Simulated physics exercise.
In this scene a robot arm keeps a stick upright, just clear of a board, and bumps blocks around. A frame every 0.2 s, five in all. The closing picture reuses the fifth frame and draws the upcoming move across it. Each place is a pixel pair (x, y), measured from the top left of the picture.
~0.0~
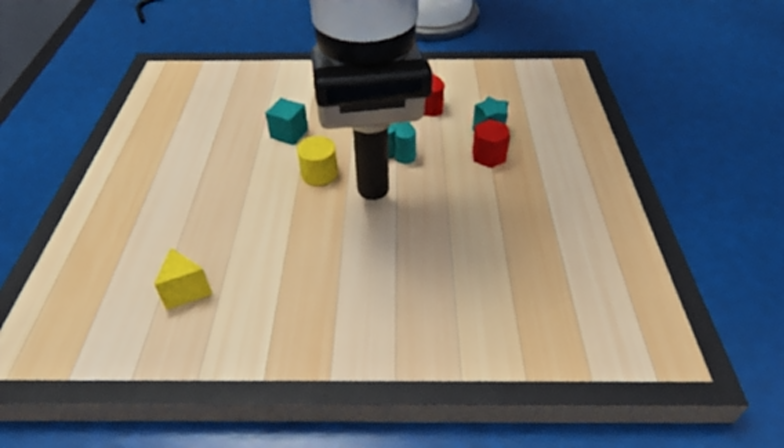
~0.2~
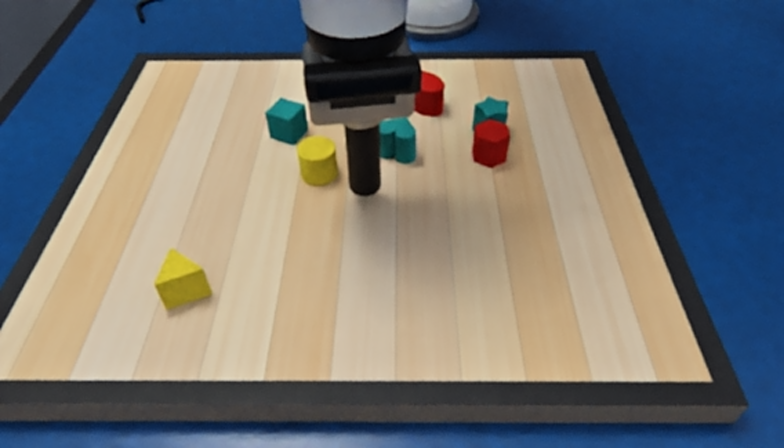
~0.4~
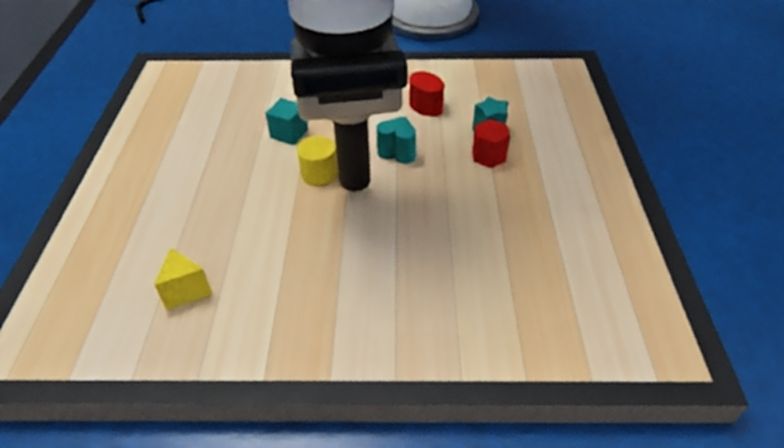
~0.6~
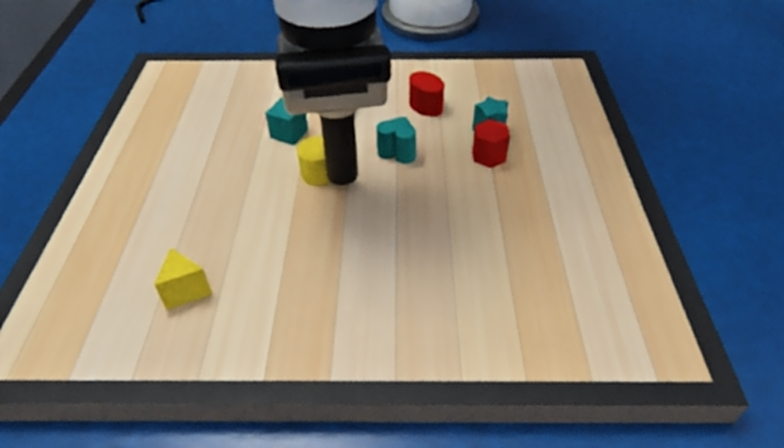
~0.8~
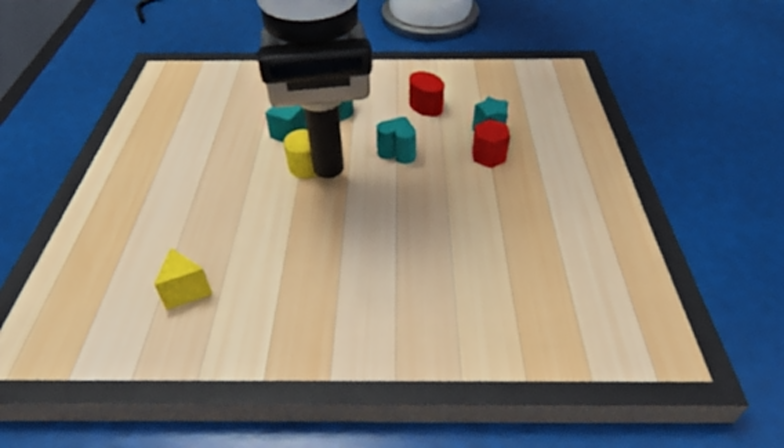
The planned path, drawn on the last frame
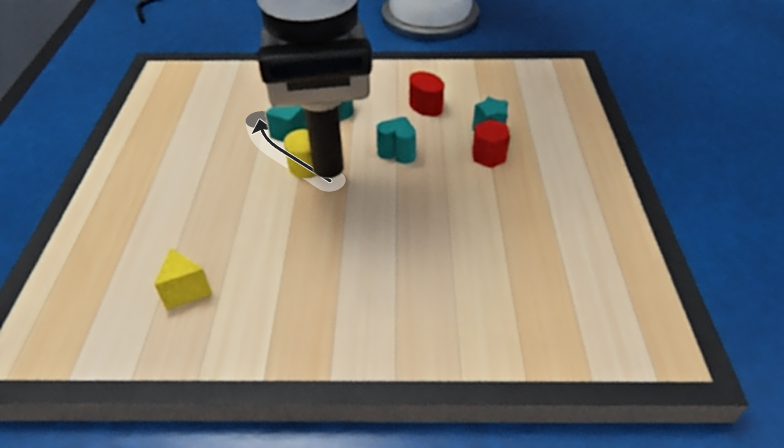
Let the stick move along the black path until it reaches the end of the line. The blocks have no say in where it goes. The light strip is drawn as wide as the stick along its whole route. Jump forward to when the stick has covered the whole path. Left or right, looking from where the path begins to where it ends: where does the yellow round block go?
The shift is leftward.
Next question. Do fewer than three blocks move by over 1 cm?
The answer is yes.
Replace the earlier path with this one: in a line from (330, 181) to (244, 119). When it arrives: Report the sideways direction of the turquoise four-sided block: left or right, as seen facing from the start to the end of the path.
It moves over to the right.
Path on the board, from (330, 181) via (299, 161) and (271, 143), ending at (260, 119).
The first path, step by step. One third of the way, stick at (296, 149); turquoise four-sided block at (279, 98), turned 25° clockwise; yellow round block at (272, 122).
Two thirds of the way, stick at (268, 130); turquoise four-sided block at (272, 91), turned 90° clockwise; yellow round block at (242, 105).
At the end, stick at (257, 107); turquoise four-sided block at (276, 81), turned 115° clockwise; yellow round block at (223, 92); turquoise heart in place.
